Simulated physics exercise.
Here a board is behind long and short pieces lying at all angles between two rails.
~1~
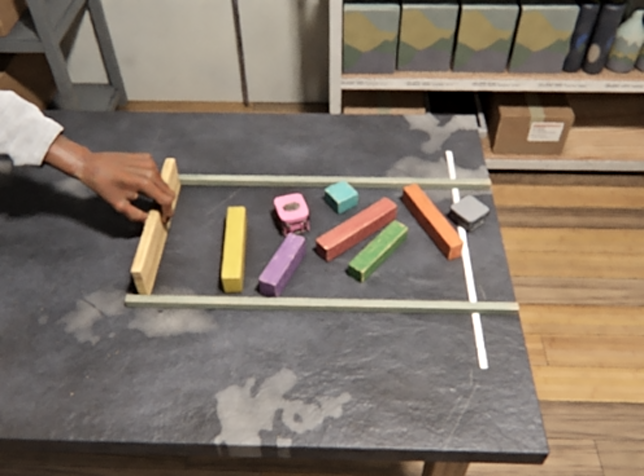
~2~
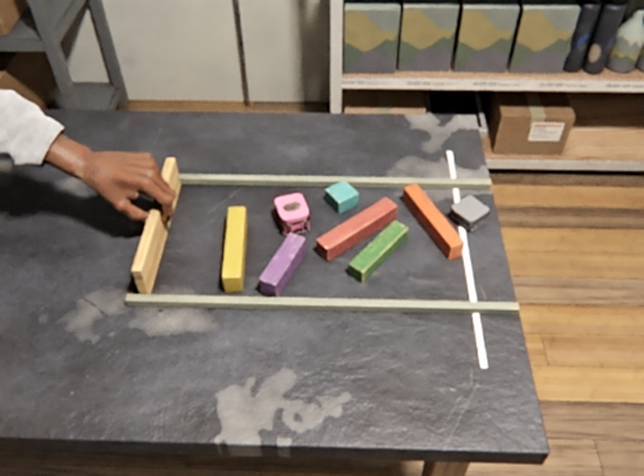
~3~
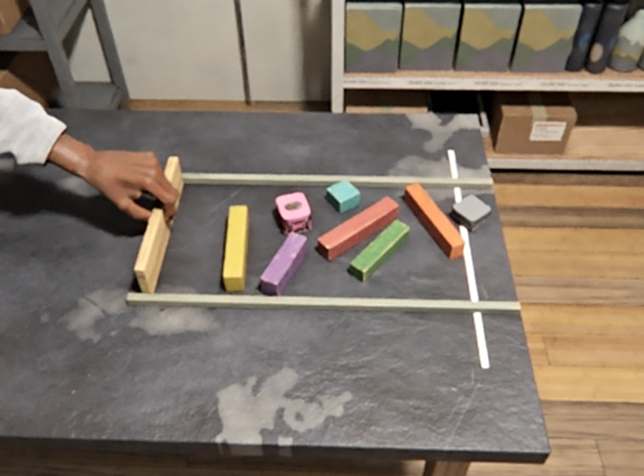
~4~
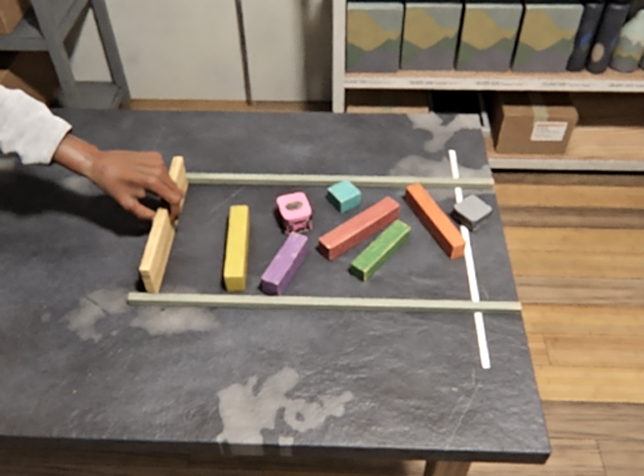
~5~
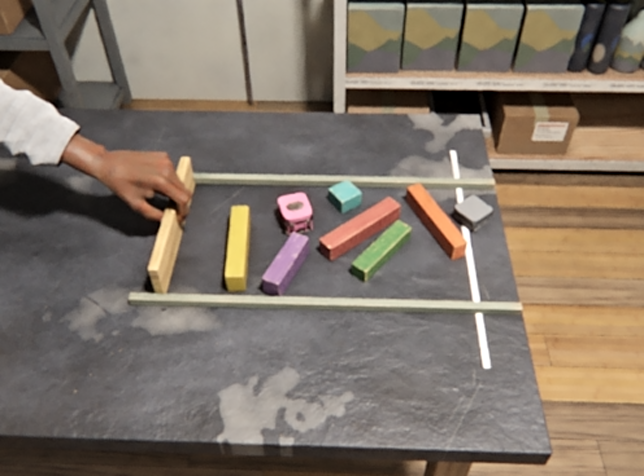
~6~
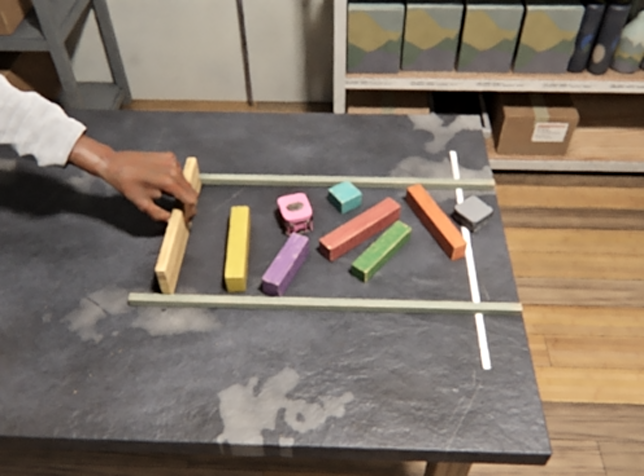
At the start, a hand holds a wooden board upright at the left of a dark table, behind scattered colourful bars and small blocks lying between two pale rails. The hand then slides the board a short way right, narrowing the gap to the yellow bar, while the pieces stay practically still.
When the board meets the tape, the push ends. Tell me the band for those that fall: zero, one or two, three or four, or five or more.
Count: Three or four.
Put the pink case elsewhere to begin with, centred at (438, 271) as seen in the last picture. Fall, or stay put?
Pink case: Gone.
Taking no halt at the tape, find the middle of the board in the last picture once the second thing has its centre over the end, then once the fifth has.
First: Around (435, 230). Next: Around (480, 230).
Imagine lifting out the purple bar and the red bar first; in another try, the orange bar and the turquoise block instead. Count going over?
First 2, then 3.
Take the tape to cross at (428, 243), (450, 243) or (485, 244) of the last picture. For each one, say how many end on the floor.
It would be 1, then 3, then 5.
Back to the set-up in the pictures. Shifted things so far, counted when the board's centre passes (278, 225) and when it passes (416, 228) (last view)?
That makes 3 at the first spot and 8 at the second.
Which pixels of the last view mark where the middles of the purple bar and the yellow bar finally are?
Going in order: First (502, 273), then (480, 254).
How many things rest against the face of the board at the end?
3 touch it.
Soon after, none off yet; grey case at rest near (472, 215); orange bar at rest near (435, 221); green bar at rest near (382, 251).
After that, none off yet; grey case at rest near (472, 215); orange bar at rest near (439, 219); green bar displaced a little near (408, 257).
And then, none off yet; grey case displaced about its own width near (503, 213); orange bar displaced a little near (485, 217); green bar displaced about its own width near (483, 259).
In the end, the number that fall off is three or four; gone, red bar, green bar, orange bar and grey case.
